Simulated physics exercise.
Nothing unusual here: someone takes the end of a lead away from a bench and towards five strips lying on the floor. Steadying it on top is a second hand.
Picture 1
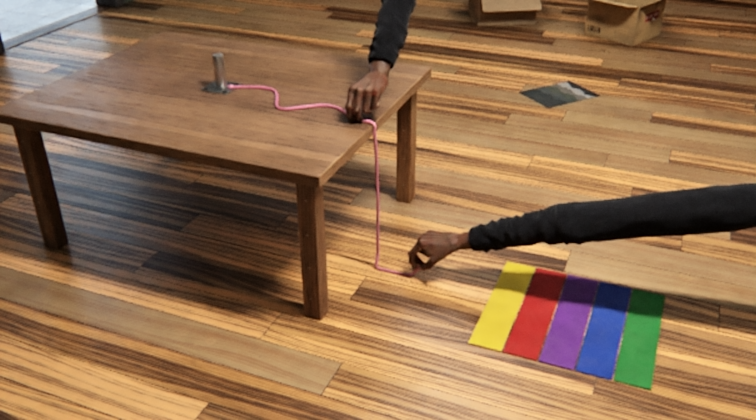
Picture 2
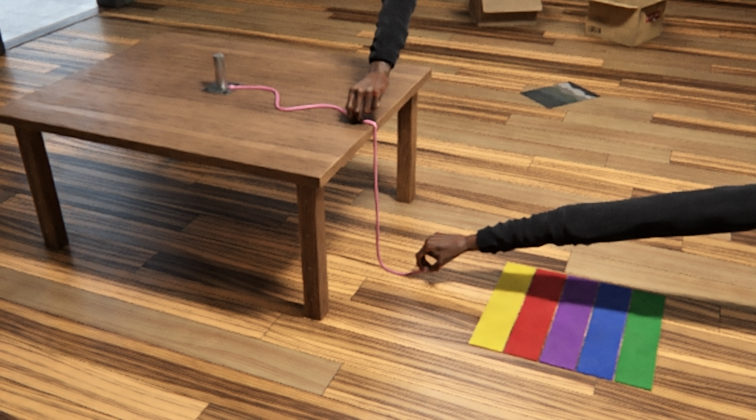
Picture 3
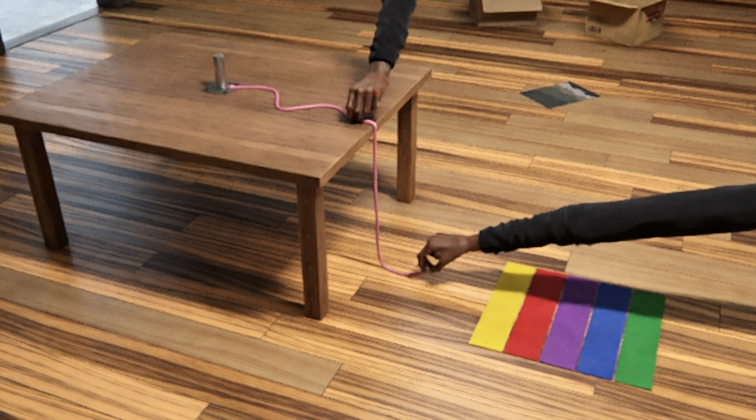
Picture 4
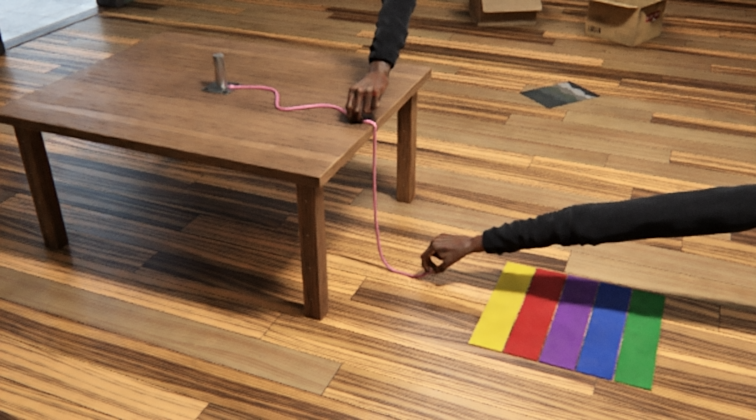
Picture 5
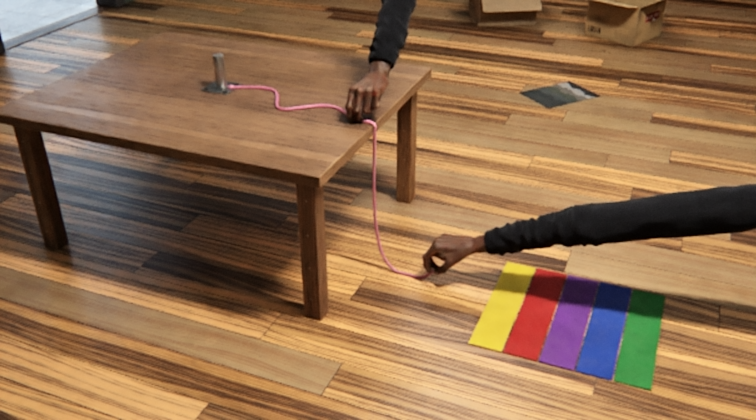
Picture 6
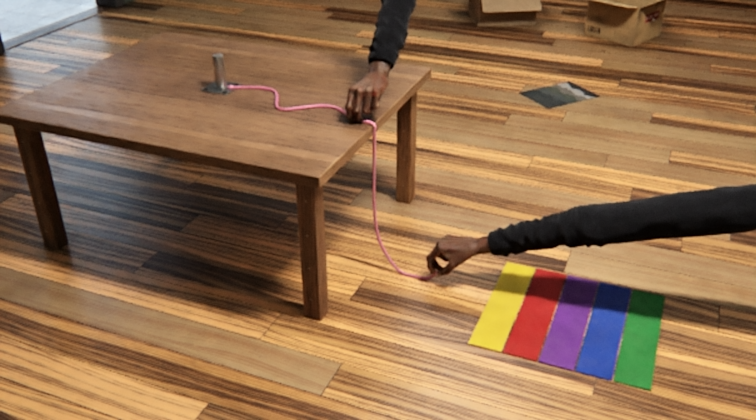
To begin with, one hand rests on a pinkish cord at the edge of a wooden table, while another holds its hanging end near the floor, left of five coloured strips. The lower hand then moves the end slightly to the right, and the hanging length slants a little more, the upper hand staying put.
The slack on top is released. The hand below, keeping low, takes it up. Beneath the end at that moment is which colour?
Beneath it is purple.
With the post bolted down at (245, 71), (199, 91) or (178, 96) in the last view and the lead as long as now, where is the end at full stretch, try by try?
In pixels, the answers are (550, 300), (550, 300) and (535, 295).
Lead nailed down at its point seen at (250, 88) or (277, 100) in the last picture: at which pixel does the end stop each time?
Per try (px, approx.): (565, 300); (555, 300).
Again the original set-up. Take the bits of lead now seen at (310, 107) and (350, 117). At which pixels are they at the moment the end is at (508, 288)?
They go to (334, 112) and to (377, 131).
A little later, end near (508, 288); over yellow.
Next, end near (546, 297); over red.
When it is tight, end near (570, 303); over purple. Over purple.
